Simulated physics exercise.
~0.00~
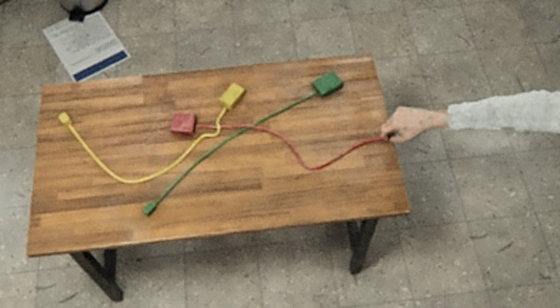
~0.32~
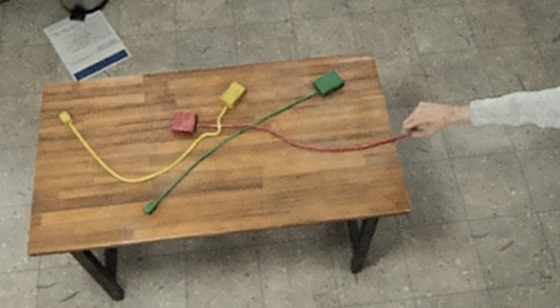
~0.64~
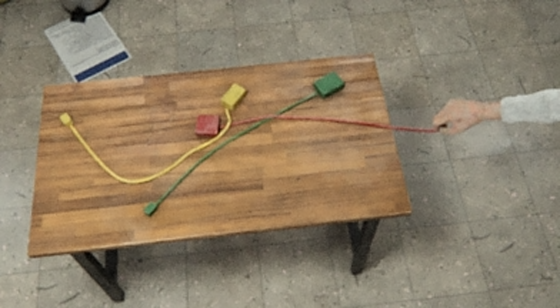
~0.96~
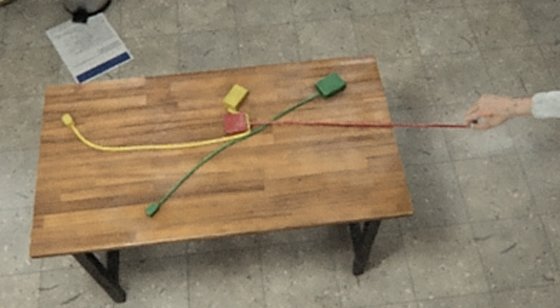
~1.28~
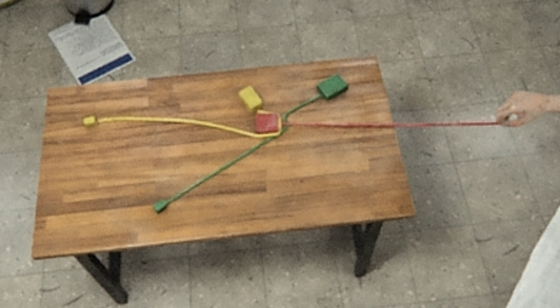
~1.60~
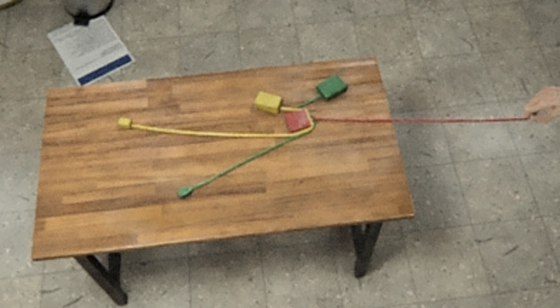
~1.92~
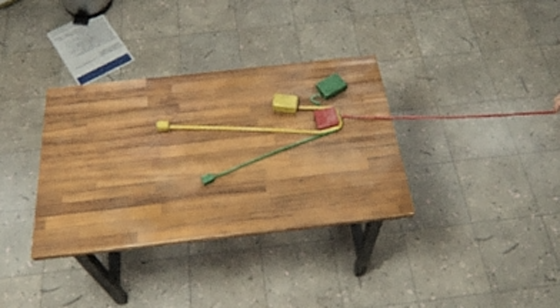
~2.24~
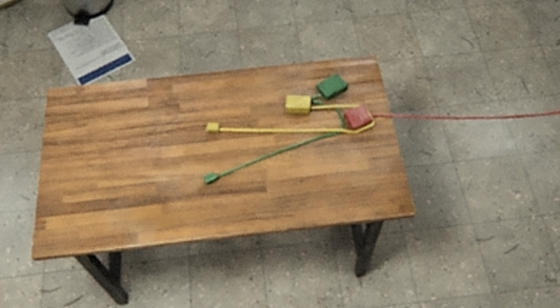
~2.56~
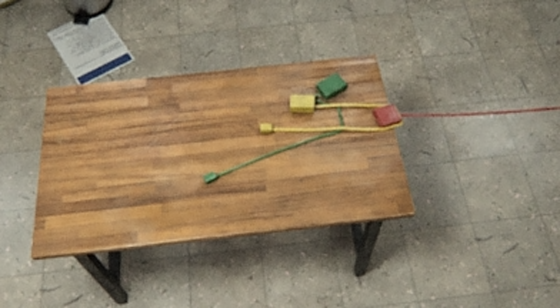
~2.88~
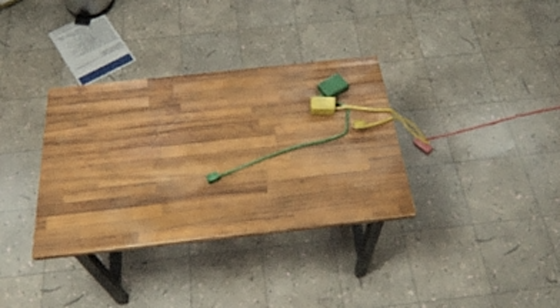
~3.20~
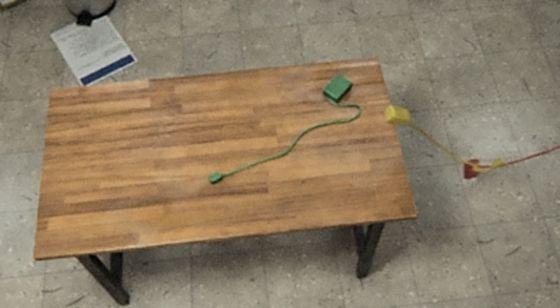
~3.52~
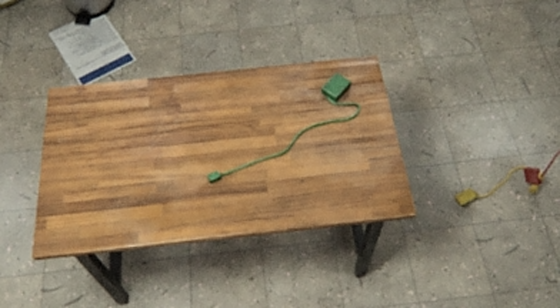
The footage shows a hand pulling a red lead rightwards across a wooden table, its charger catching the yellow lead and briefly dragging the green one, until the red and yellow chargers go over the right edge, leaving the green charger in place on top with its cable.
